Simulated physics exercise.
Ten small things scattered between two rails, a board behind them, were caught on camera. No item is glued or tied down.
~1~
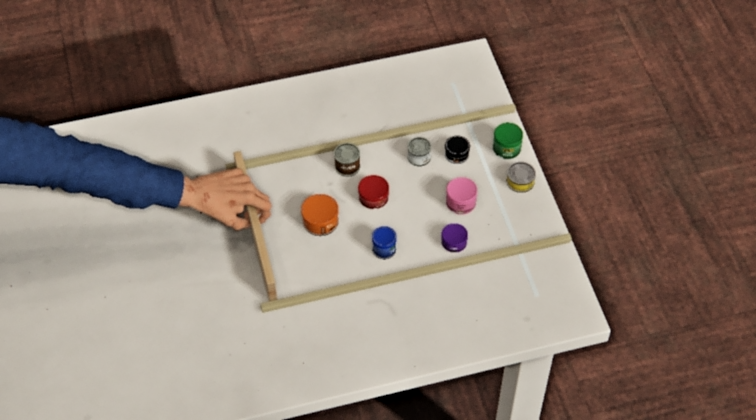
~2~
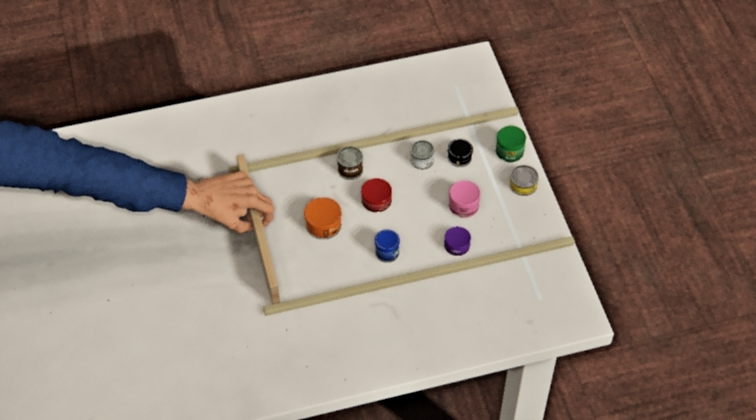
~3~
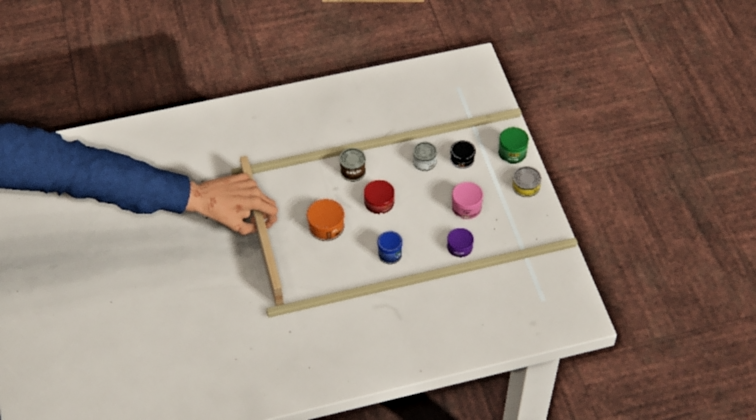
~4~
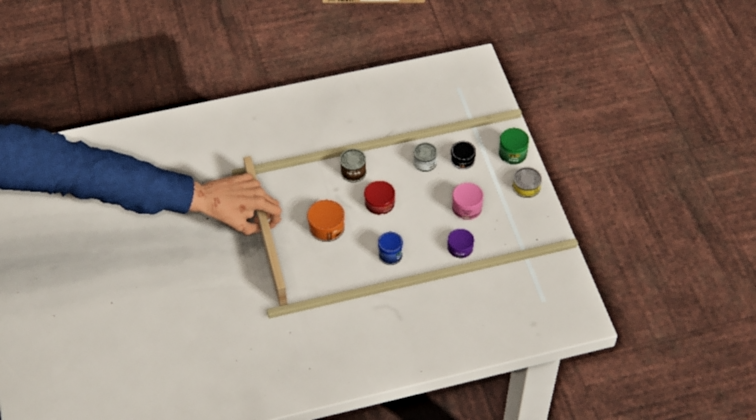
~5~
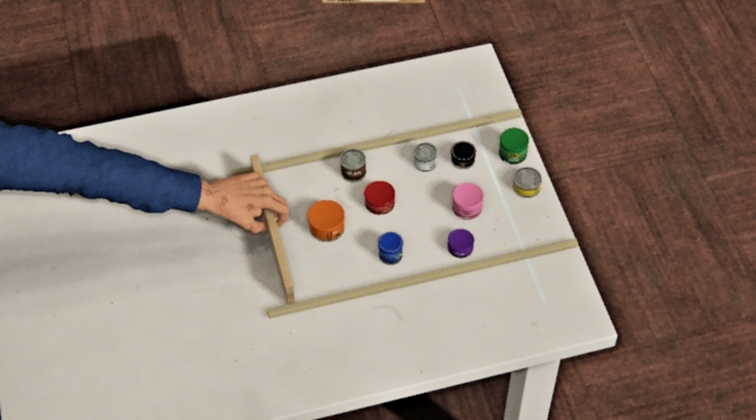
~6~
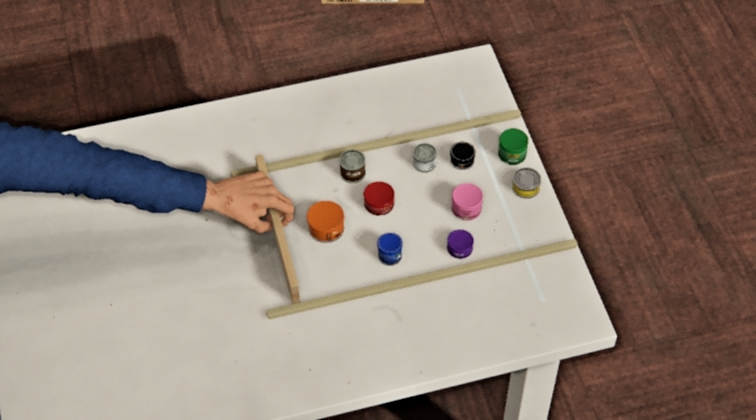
A hand in a blue sleeve slid a wooden board slightly to the right between two rails on a white table, while the ten colourful little pots in front of it stayed where they were.
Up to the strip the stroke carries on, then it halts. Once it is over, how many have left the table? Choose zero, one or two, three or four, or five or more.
One or two of them have left the table.
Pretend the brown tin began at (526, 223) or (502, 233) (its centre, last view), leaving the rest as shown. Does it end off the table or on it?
In turn it holds its place, then holds its place.
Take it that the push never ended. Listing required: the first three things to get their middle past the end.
Green tub, yellow tin, black tin.
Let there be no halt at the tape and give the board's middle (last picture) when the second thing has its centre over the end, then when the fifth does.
Pixels, in order: Around (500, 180), around (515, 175).
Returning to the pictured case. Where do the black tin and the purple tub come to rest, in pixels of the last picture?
The black tin stops around (523, 144); the purple tub around (540, 235).
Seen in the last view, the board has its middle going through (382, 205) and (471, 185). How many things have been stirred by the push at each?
First 4, then 9.
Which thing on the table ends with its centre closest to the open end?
That's the yellow tin.
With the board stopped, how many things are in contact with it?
All in all, 4.
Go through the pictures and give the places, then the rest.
The first frame shows yellow tin (521, 177); green tub (508, 141); black tin (457, 150); board (255, 225); tape (492, 183).
The second frame shows green tub (511, 144); red tub (377, 195).
The third frame shows black tin (463, 154); blue pot (390, 248).
The fourth frame shows yellow tin (527, 182); board (265, 230).
The fifth frame shows green tub (514, 146); purple tub (461, 244).
The sixth frame shows yellow tin (527, 183); green tub (513, 147); black tin (463, 156); board (277, 228); tape (498, 189).
Soon after, none off yet; yellow tin at rest near (527, 183); green tub at rest near (513, 147); black tin at rest near (463, 156).
Then, none off yet; yellow tin at rest near (527, 183); green tub at rest near (514, 147); black tin moved about its own width near (488, 154).
At rest, the number that fall off is one or two; fallen, green tub.
